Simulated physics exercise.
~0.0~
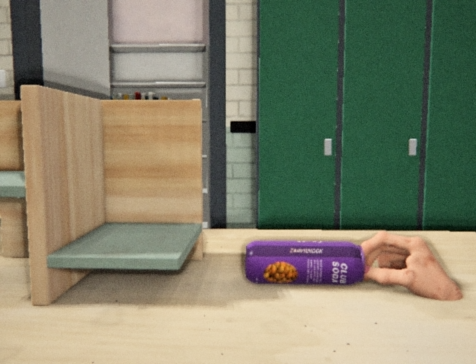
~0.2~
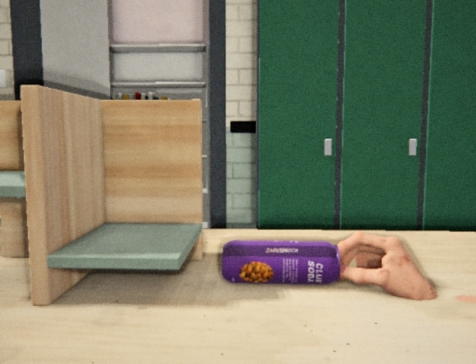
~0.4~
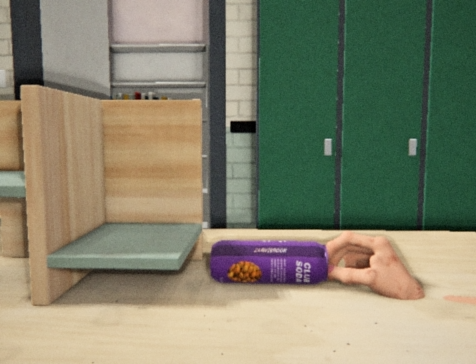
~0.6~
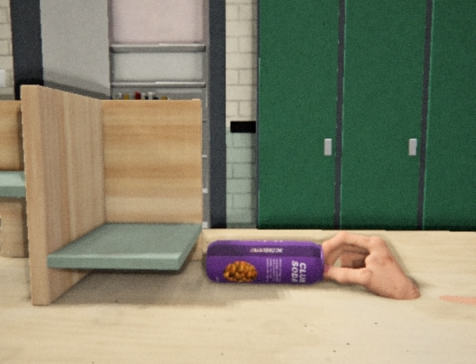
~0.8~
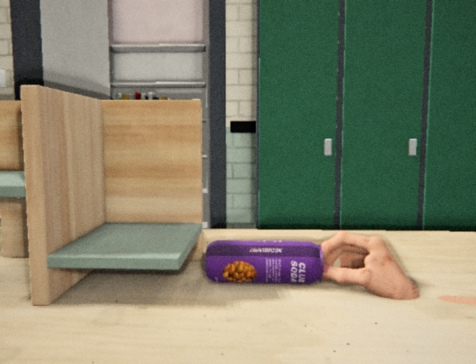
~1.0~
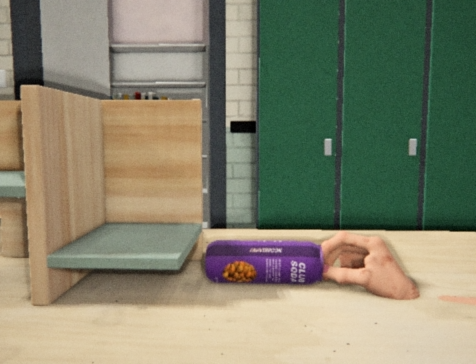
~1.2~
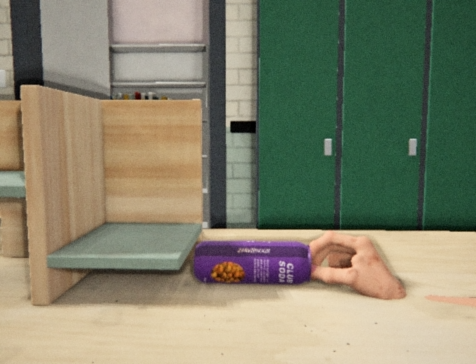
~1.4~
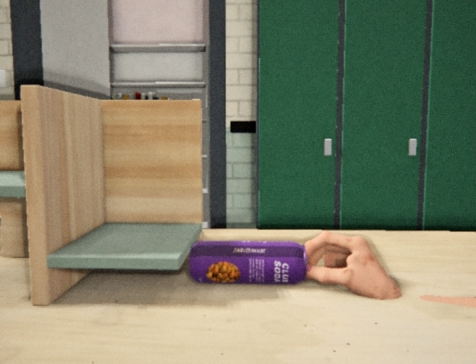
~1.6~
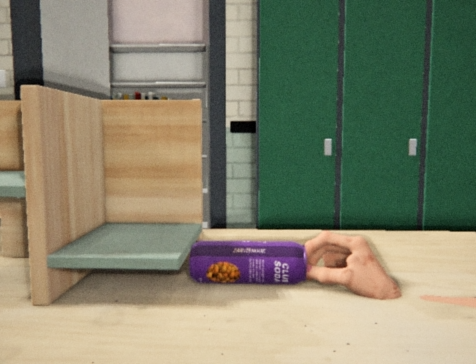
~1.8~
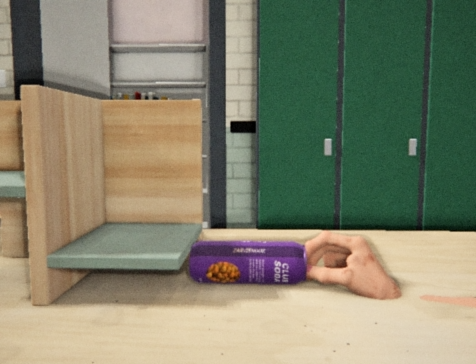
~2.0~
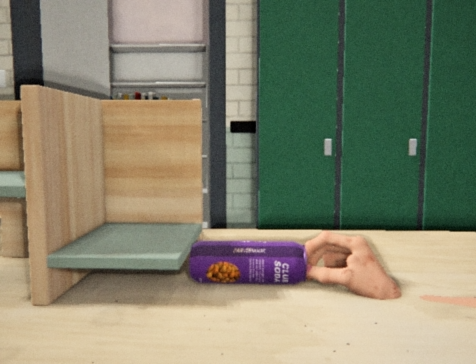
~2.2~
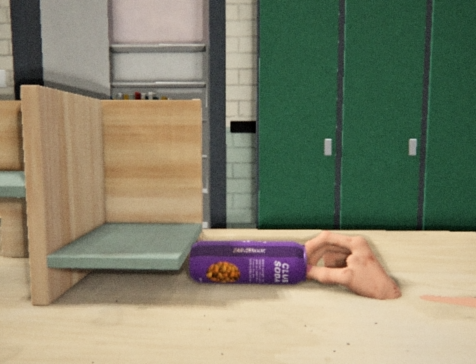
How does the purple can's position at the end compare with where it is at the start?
The purple can starts out to the right of the green shelf with a gap between them, and by the end it is farther left, resting right at the shelf's edge.
